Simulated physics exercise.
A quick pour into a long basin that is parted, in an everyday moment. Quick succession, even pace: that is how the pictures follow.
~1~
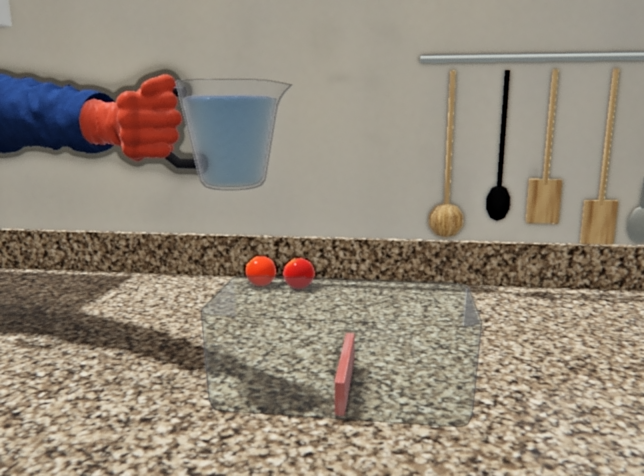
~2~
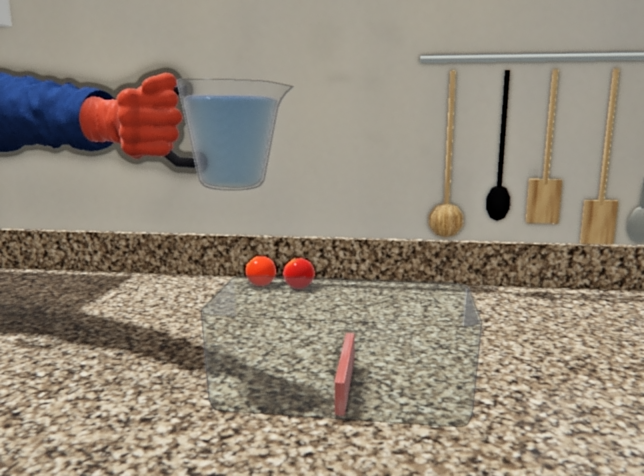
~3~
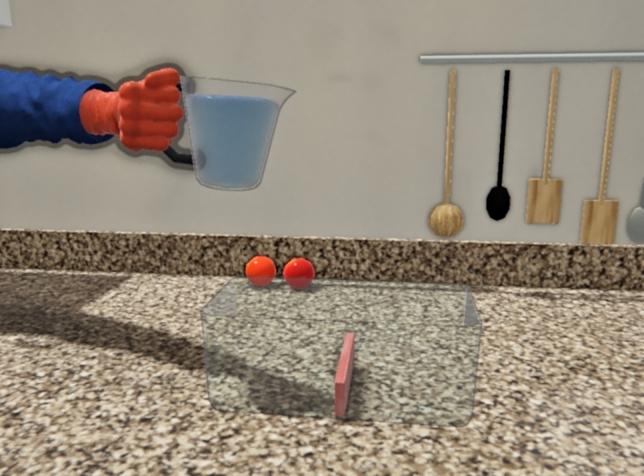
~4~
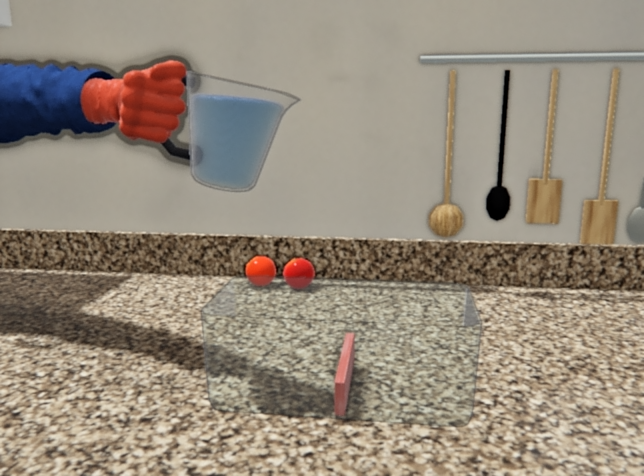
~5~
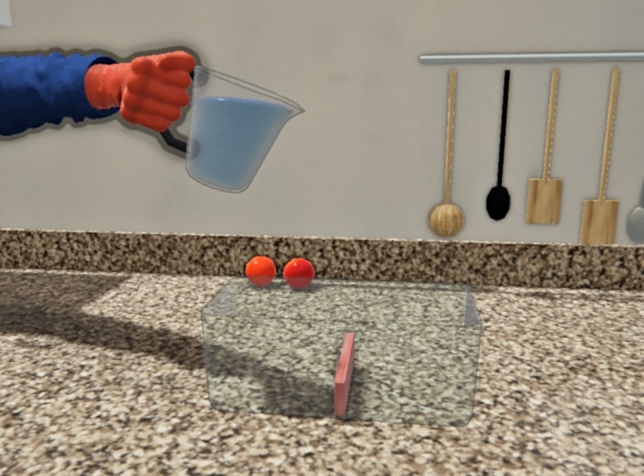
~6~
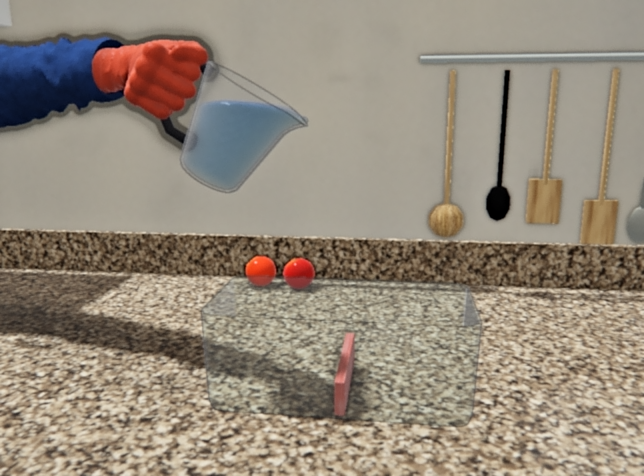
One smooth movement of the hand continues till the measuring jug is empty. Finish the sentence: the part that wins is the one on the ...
... right.
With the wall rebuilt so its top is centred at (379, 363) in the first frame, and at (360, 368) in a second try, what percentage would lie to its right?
About 15 % and 45 %.
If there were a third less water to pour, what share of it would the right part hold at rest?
Near 60 %.
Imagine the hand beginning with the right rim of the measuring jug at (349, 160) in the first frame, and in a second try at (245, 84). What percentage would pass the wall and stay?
It would come to near 95 per cent, and then near 10 per cent.
A moment on, the tilt is 90° and 50 per cent is still to pour, 0 is left of the wall and 14 right of it.
Next, the tilt is 101° and 10 per cent is still to pour, 14 is left of the wall and 55 right of it.
Then the tilt is 101° and 1 per cent is still to pour, 21 is left of the wall and 74 right of it.
Later the tilt is 101° and 0 per cent is still to pour, 23 is left of the wall and 74 right of it.
Finally, 23 per cent lies left of the wall, 74 right of it and 2 outside.
